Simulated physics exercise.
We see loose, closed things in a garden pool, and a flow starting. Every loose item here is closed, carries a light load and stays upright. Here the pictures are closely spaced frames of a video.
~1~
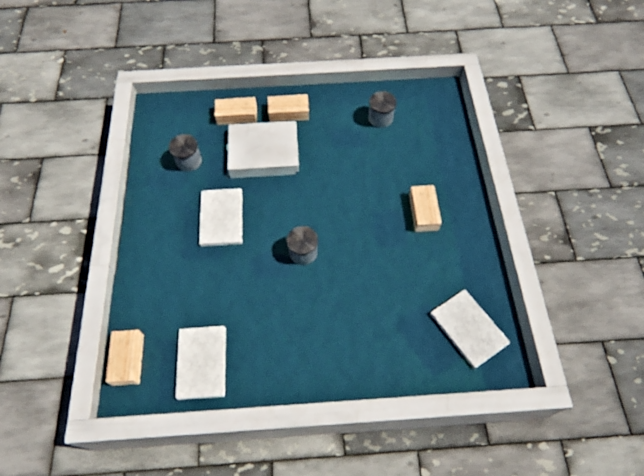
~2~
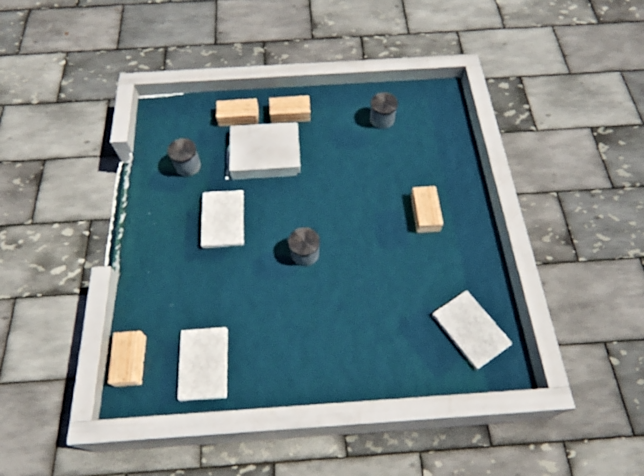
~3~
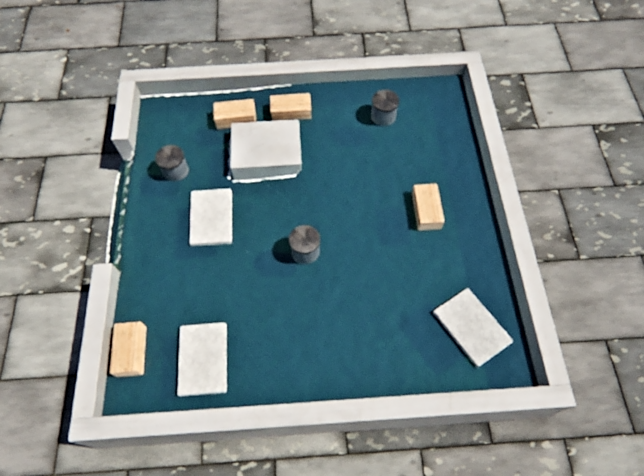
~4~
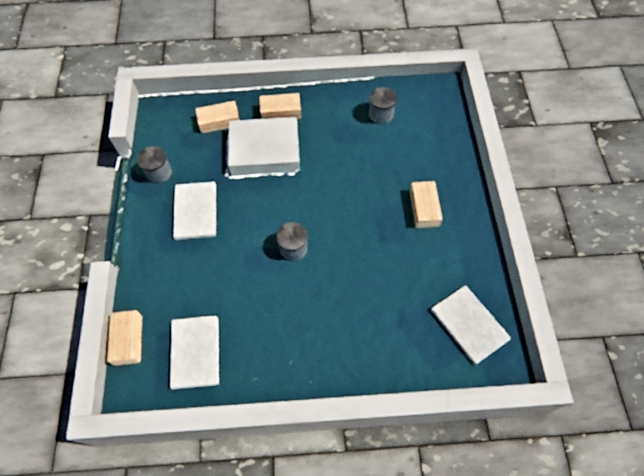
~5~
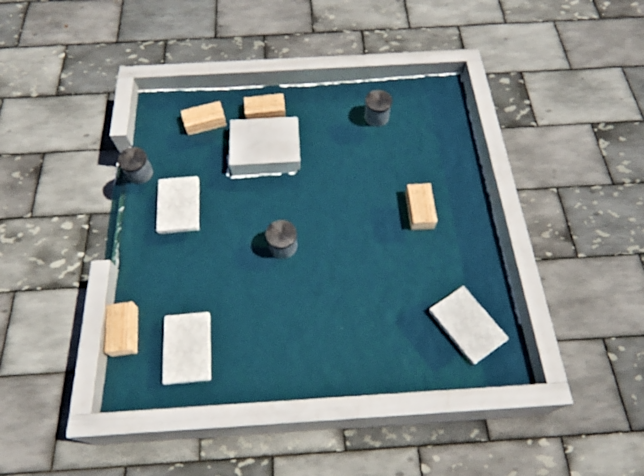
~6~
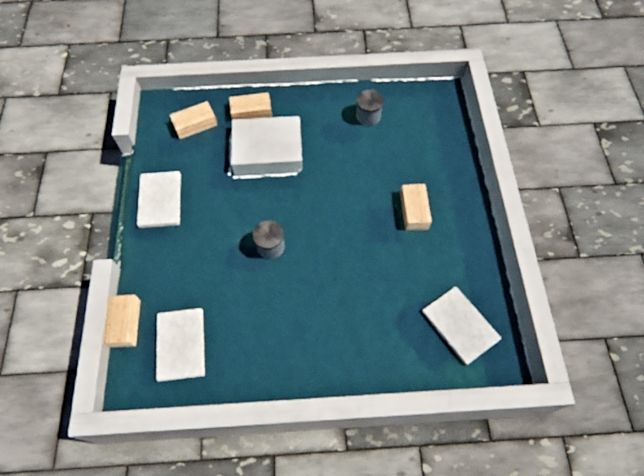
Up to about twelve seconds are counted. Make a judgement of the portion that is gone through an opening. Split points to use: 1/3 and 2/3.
2/3 or more.
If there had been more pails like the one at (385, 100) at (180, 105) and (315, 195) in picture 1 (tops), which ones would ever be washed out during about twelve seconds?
One after the other: Escapes, escapes.
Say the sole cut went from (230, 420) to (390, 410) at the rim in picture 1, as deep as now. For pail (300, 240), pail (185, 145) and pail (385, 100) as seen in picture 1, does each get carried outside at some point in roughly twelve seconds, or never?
First flushed away, then held back, then held back.
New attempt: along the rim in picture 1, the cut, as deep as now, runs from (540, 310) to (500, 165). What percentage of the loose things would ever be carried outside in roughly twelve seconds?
Near 40 percent.
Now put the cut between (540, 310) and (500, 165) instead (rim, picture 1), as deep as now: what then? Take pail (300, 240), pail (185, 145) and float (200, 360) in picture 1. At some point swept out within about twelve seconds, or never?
Item one: Leaves; item two: Remains; item three: Remains.
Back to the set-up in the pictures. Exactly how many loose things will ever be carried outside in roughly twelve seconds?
7.
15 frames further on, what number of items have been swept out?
6 in all.
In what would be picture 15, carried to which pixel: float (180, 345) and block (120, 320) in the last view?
Roughly (147, 290) and (109, 230).
A moment on, 2 of 10 are out; 8 afloat.
Next, 3 of 10 are out; 7 afloat.
Later, 6 of 10 are out; 4 afloat.
In the end, 7 of 10 are out; 3 afloat.
